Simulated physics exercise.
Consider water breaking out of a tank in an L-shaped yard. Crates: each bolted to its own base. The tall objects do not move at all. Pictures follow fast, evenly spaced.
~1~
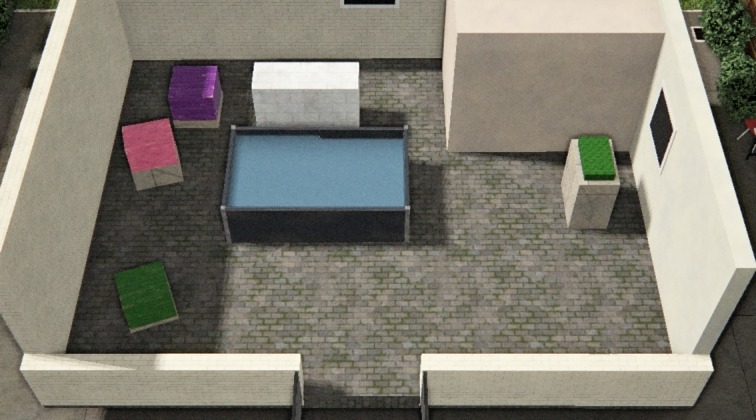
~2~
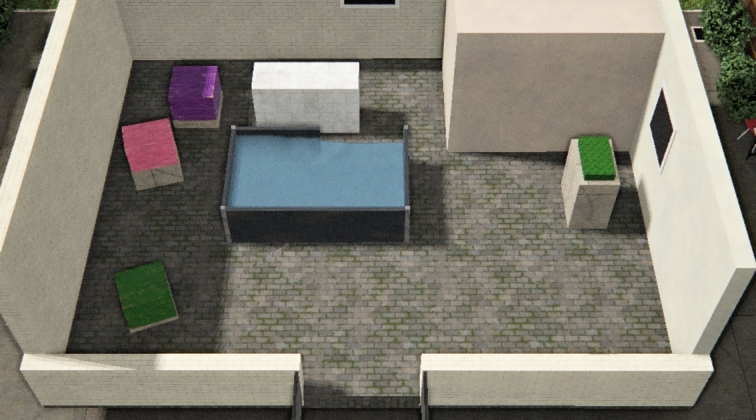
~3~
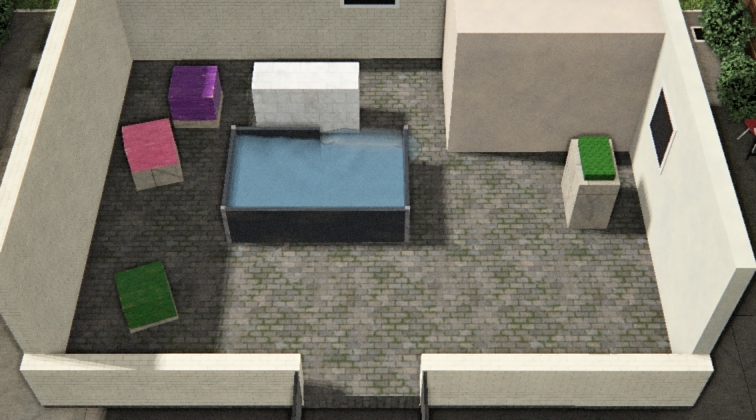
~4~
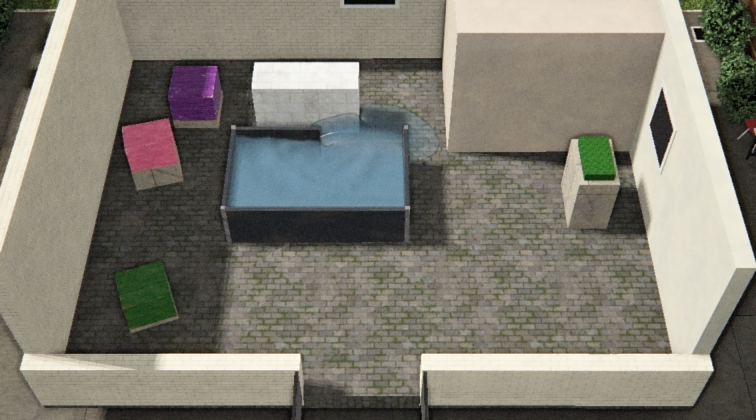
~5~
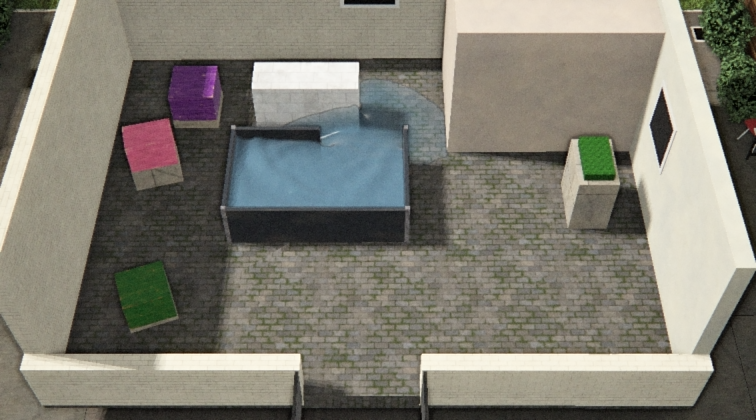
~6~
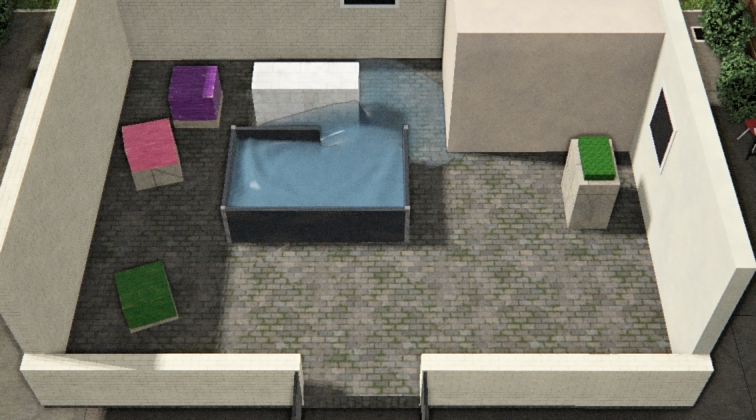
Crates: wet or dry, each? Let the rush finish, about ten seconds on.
As I see it, pink crate: Kept safe. Purple crate: Reached by water. Green crate: Reached by water.
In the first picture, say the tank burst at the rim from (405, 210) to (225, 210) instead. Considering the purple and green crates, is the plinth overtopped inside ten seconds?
As it turns out, the purple crate is left untouched, and the green crate gets overtopped.
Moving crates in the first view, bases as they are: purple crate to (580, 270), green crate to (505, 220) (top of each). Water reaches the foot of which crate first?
Pink crate.
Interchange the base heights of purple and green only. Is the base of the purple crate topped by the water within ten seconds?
The purple one is reached.
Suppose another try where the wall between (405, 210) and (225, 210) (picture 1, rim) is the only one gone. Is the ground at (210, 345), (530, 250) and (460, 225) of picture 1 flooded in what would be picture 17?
As listed: Flooded, free of water, clear.
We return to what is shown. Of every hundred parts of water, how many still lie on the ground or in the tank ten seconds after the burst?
My figure is close to 98 percent.
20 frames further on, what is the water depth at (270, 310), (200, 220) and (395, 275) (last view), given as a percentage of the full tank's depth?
Roughly 0, 2 and 0 per cent, in turn.
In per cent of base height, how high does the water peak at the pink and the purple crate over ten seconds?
In order: 70% and 150%.
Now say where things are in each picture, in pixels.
Still water in the water tank at (318, 171), in the first frame.
Water pours out on the water tank's far side and has run to (410, 160), in the second frame.
The front is at (413, 141), out from the gap on the water tank's far side, in the third frame.
The front is at (409, 114), out from the gap on the water tank's far side, in the fourth frame.
The front is at (380, 82), out from the gap on the water tank's far side, in the fifth frame.
Water pours out on the water tank's far side and has run to (384, 59), in the sixth frame.
A moment on, water covers 15 % of the floor; the pink crate water round its plinth, the purple crate water round its plinth, the green crate not reached.
Next, water covers 25 % of the floor; the pink crate water round its plinth, the purple crate water round its plinth, the green crate not reached.
Then, water covers 40 % of the floor; the pink crate water round its plinth, the purple crate water round its plinth, the green crate water round its plinth.
Later, water covers 60 % of the floor; the pink crate water round its plinth, the purple crate water round its plinth, the green crate water round its plinth.
In the end, water covers 80 % of the floor; the pink crate stayed above the water, the purple crate was topped, the green crate was topped.
